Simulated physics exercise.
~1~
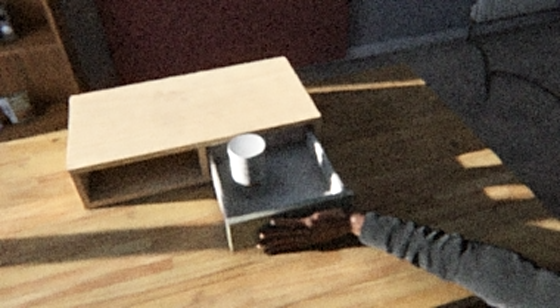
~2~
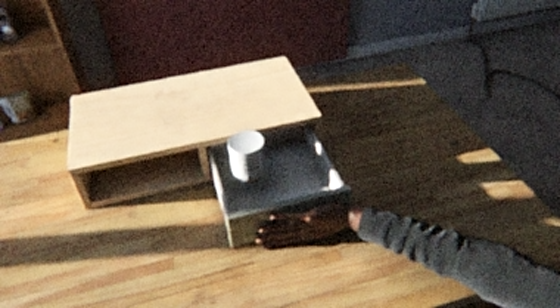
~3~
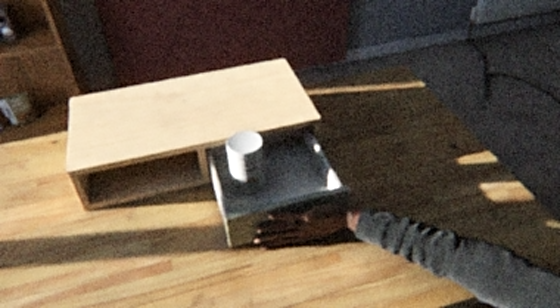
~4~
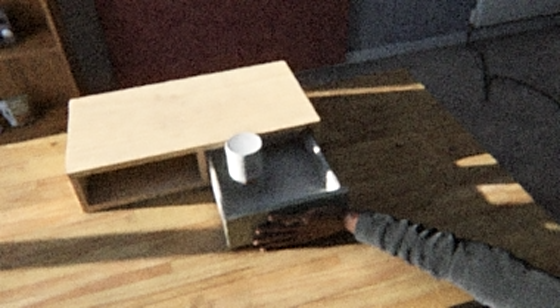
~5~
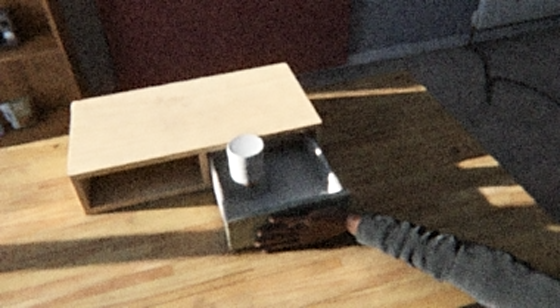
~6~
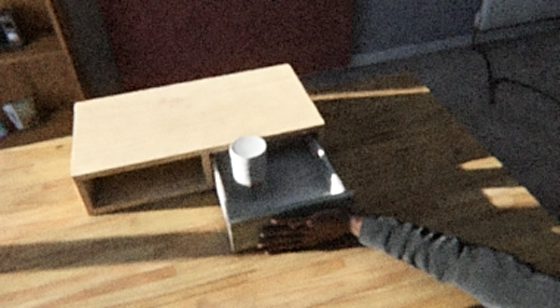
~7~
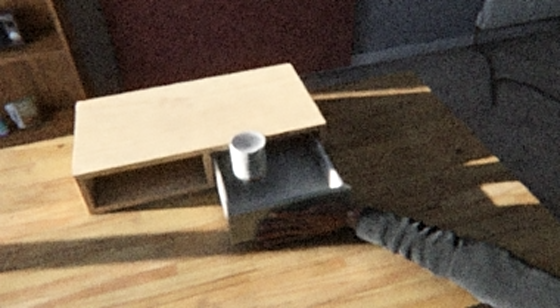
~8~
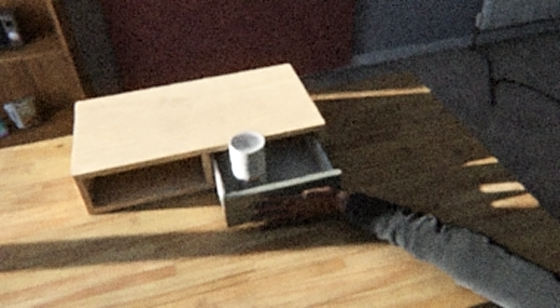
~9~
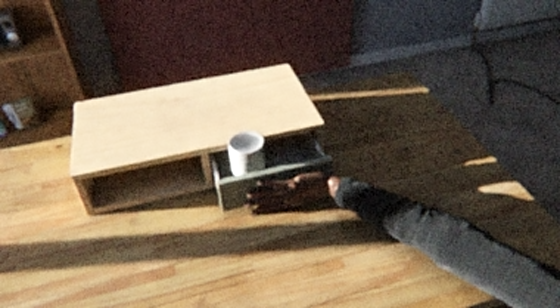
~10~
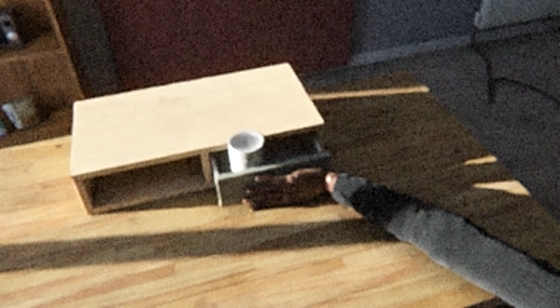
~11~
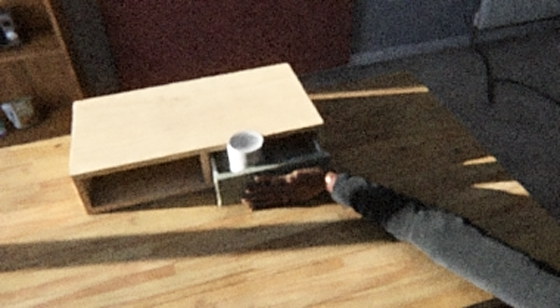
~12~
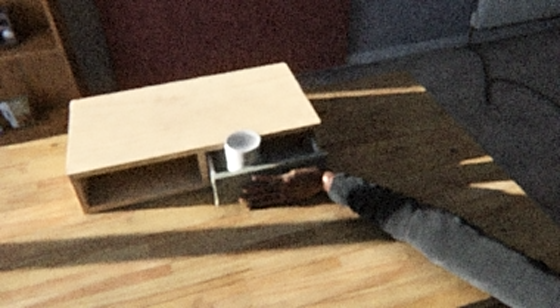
A hand pushes a drawer holding a white pot into a chest until it jams partly open.
